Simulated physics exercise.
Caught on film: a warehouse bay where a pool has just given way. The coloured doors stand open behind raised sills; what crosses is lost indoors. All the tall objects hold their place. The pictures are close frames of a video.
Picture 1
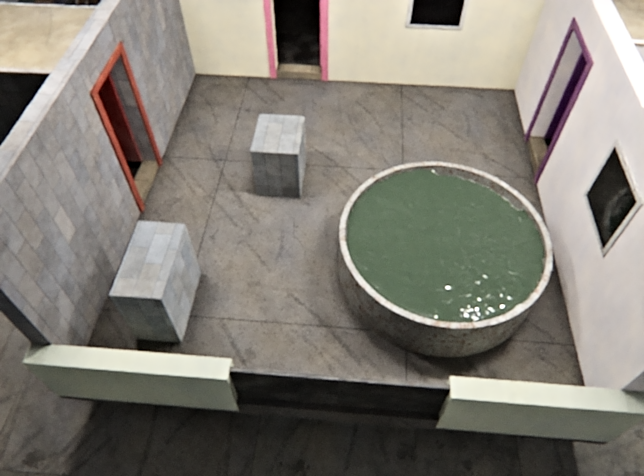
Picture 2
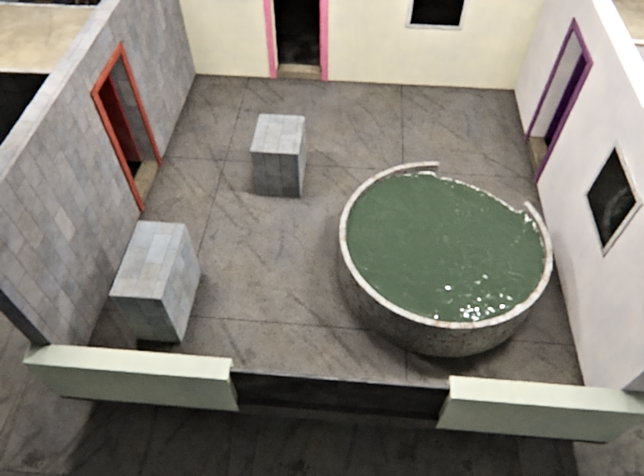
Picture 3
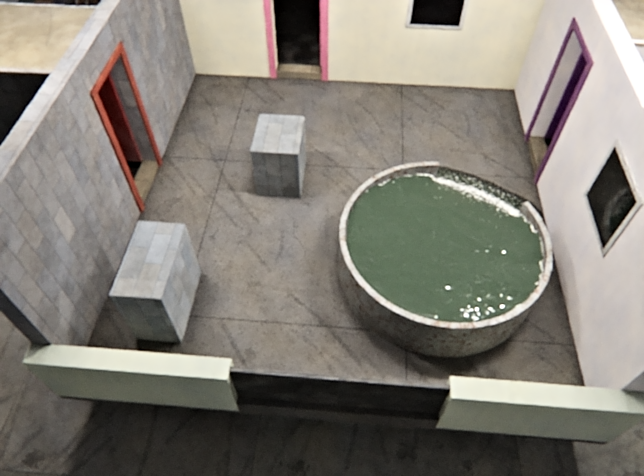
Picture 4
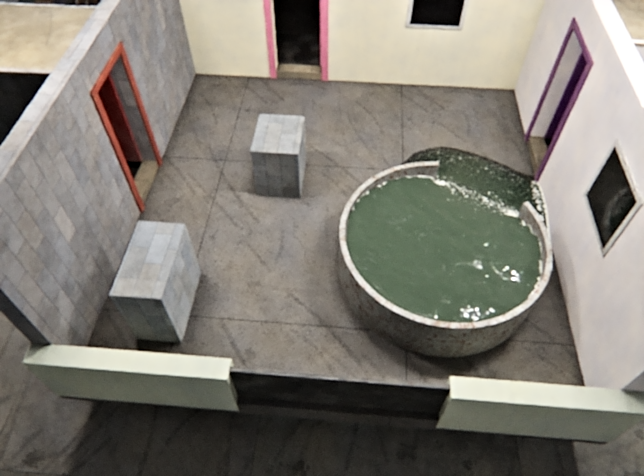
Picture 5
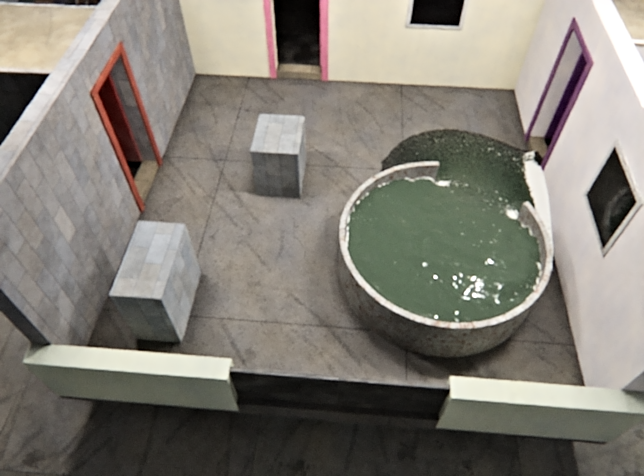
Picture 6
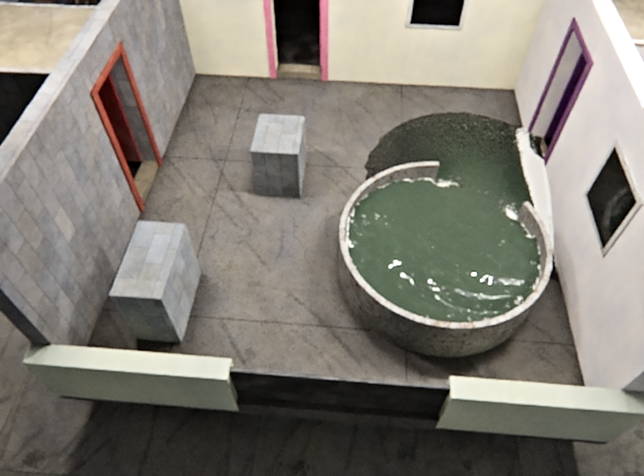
Green water sits still in a round tank, then pours through a gap in the far rim and spreads across the grey floor.
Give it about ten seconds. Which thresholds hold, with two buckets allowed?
The pink door admits no more than that; the red door admits no more than that; the purple door lets in a lot.
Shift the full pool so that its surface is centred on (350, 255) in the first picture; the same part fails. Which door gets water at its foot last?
It is the red door.
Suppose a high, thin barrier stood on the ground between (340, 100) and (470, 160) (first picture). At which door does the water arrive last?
It is the red one.
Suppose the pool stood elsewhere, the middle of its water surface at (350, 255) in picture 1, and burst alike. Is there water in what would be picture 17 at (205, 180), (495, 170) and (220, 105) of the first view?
One after the other: No water, covered, not flooded.
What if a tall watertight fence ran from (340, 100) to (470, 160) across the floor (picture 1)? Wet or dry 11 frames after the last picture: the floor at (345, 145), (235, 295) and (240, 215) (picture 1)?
In turn: Awash, dry, dry.
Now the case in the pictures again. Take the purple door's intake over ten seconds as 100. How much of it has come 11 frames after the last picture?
Near 50 in a hundred.
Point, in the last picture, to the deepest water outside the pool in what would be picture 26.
Roughly at (503, 105).
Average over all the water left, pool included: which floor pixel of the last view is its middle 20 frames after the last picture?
Around (424, 186).
A moment on, water covers 25 % of the floor; the pink door not reached, the red door not reached, the purple door over two buckets in.
Next, water covers 25 % of the floor; the pink door not reached, the red door not reached, the purple door over two buckets in.
Then, water covers 55 % of the floor; the pink door wet at the sill, nothing in, the red door not reached, the purple door far over two buckets in.
Later, water covers 90 % of the floor; the pink door wet at the sill, nothing in, the red door wet at the sill, nothing in, the purple door far over two buckets in.
In the end, water covers 100 % of the floor; the pink door wet at the sill, nothing in, the red door under two buckets in, the purple door far over two buckets in.
